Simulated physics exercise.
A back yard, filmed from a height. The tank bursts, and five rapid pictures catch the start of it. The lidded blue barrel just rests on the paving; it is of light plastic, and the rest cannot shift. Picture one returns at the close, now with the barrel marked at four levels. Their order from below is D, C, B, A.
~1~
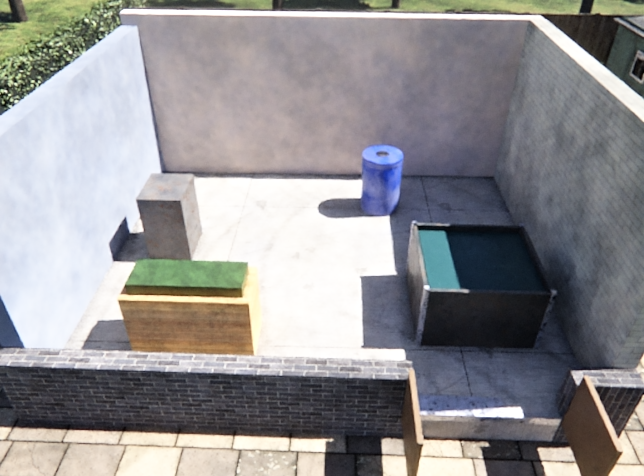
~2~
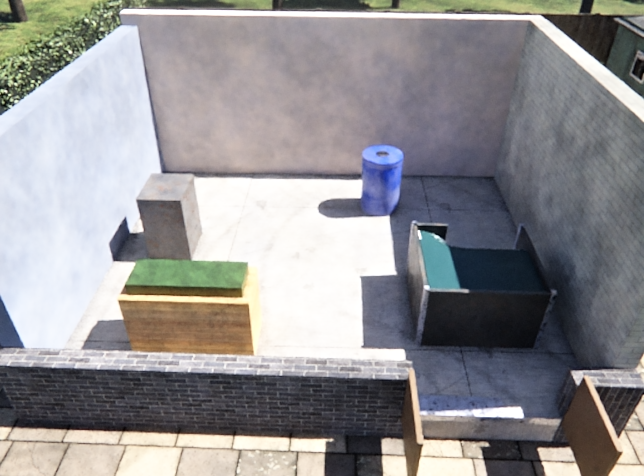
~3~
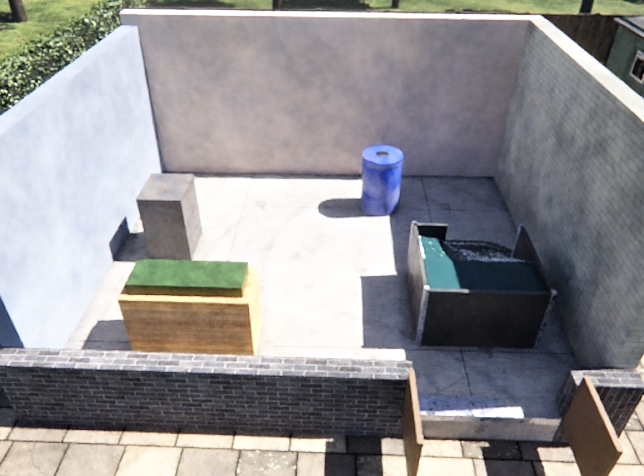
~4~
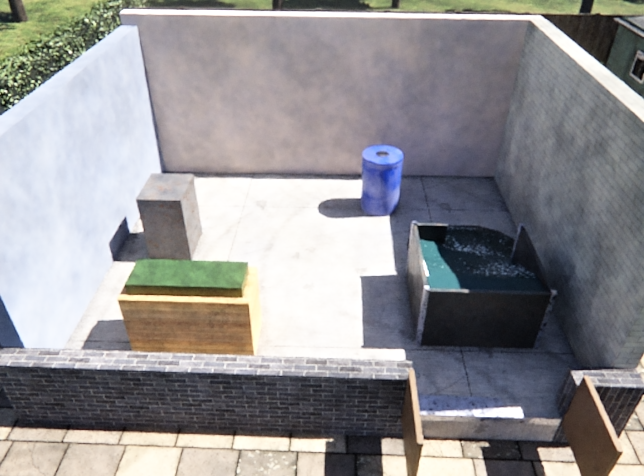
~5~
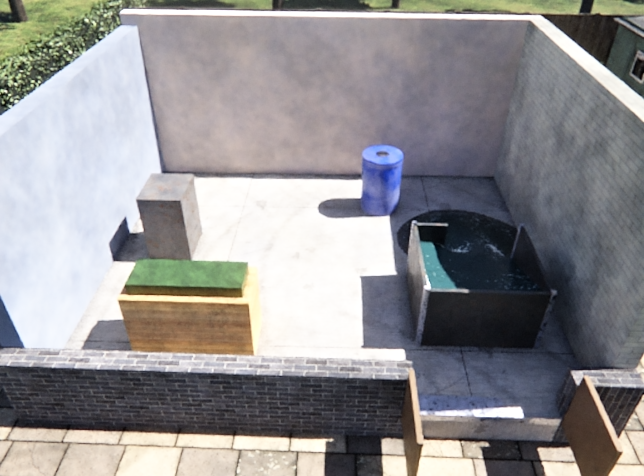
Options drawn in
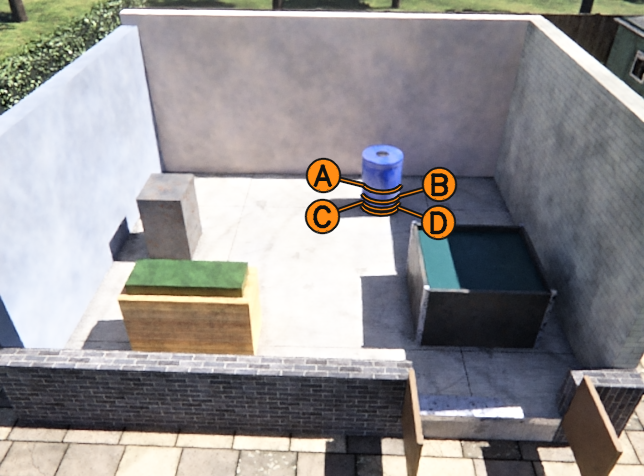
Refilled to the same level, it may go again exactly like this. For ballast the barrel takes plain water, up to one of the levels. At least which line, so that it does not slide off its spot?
That is level B.
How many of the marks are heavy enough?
Two of the four.
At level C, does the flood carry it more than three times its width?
No.
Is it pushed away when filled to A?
No, not at all.
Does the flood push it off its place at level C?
Yes.
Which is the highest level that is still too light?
Level C.
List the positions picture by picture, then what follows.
Lid of the blue barrel at (383, 154); tank full, its middle at (477, 261); open gate at (489, 366), in the first picture.
Water covers 2 % of the ground, mostly out of sight from here, in the second picture.
Water covers 3 % of the ground, mostly out of sight from here, in the third picture.
Water covers 6 % of the ground, mostly out of sight from here, in the fourth picture.
Lid of the blue barrel at (383, 154); 9 % of the ground wet, in view closest to the barrel at (437, 213), in the fifth picture.
On the marked copy, A at (382, 192); B at (381, 202); C at (381, 209); D at (380, 214); from the bottom up D, C, B, A.
If A is chosen, it does not move.
If B is chosen, it shifts by a finger or two and stays.
If C is chosen, it is pushed about its own width away.
If D is chosen, it is pushed about 4 times its own width away.
